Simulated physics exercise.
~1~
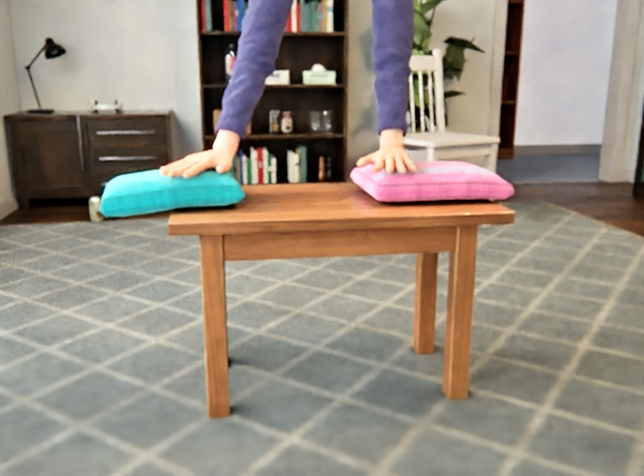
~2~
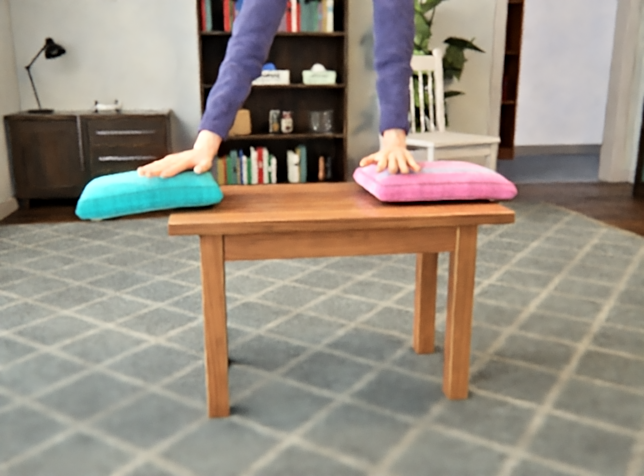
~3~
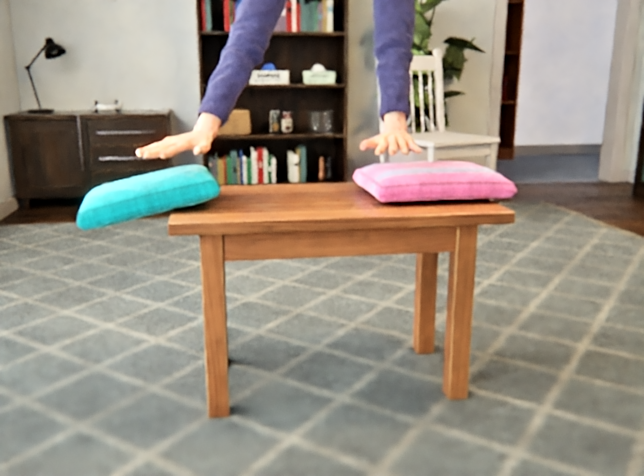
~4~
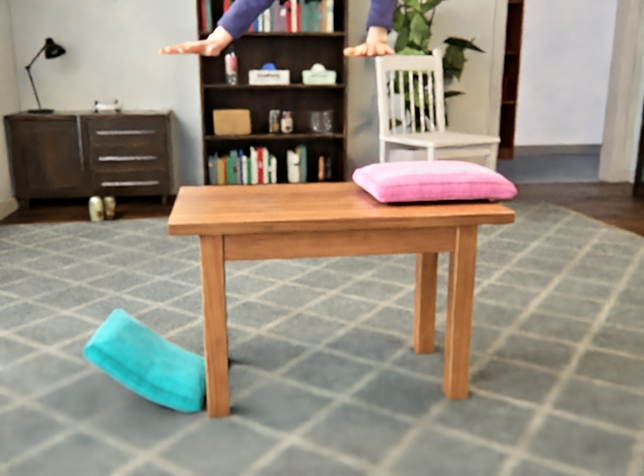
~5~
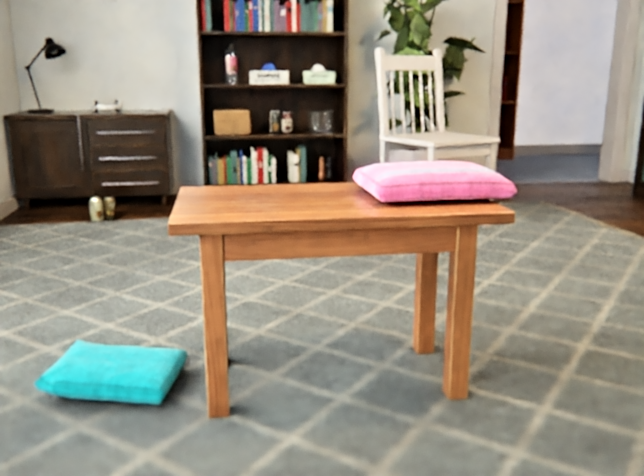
A turquoise soft bag, pushed left by a hand, tips off the bench onto the floor.
